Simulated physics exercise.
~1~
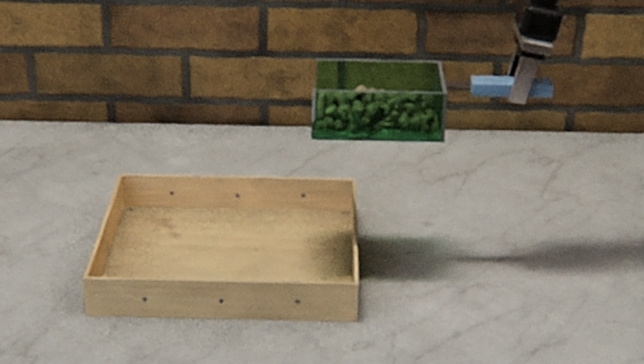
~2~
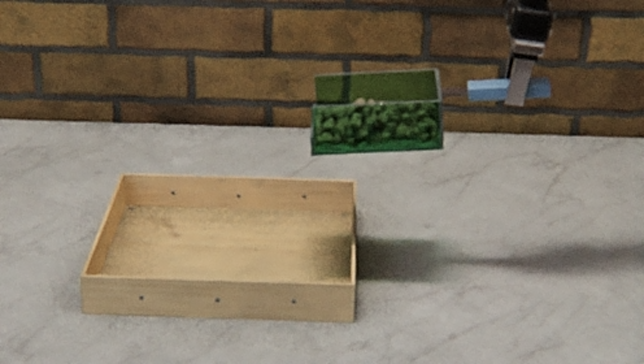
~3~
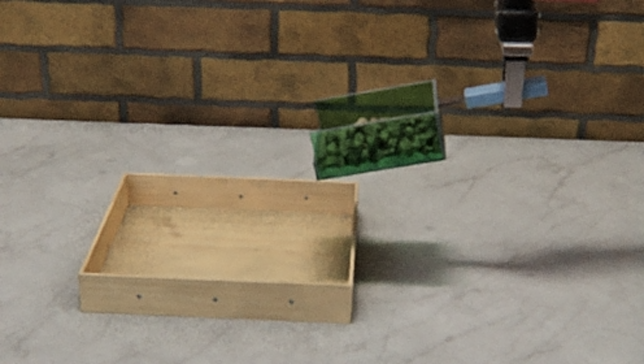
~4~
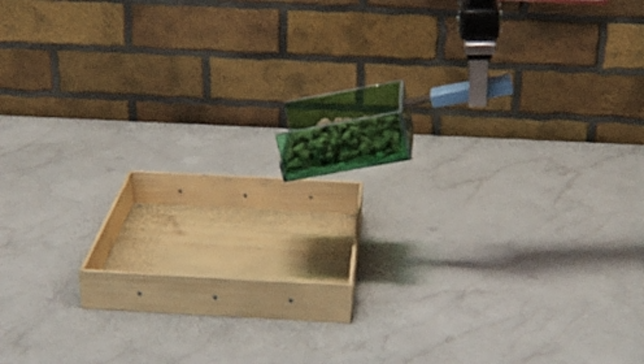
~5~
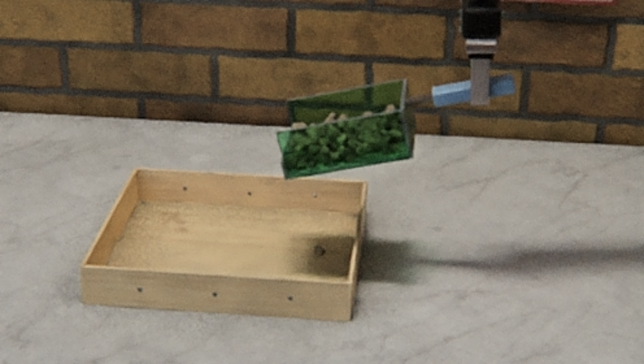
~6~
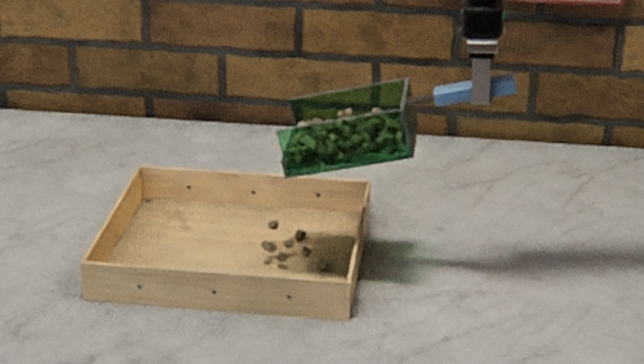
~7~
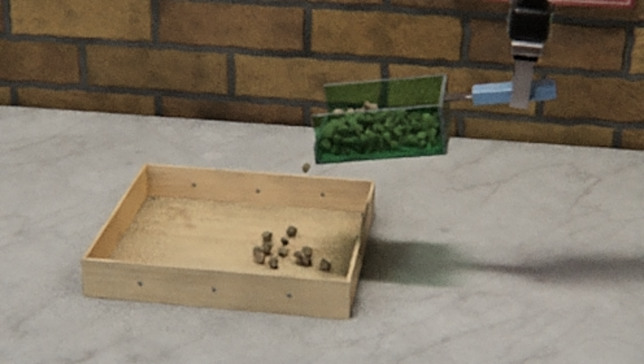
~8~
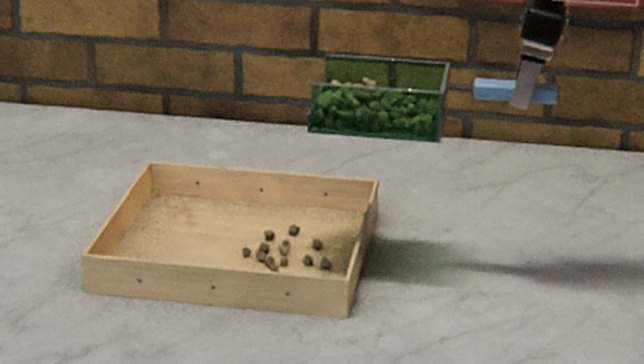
On a marble tabletop, a robot arm tilting a green clear box, spilling a few pebbles into a wooden tray, then levelling it.
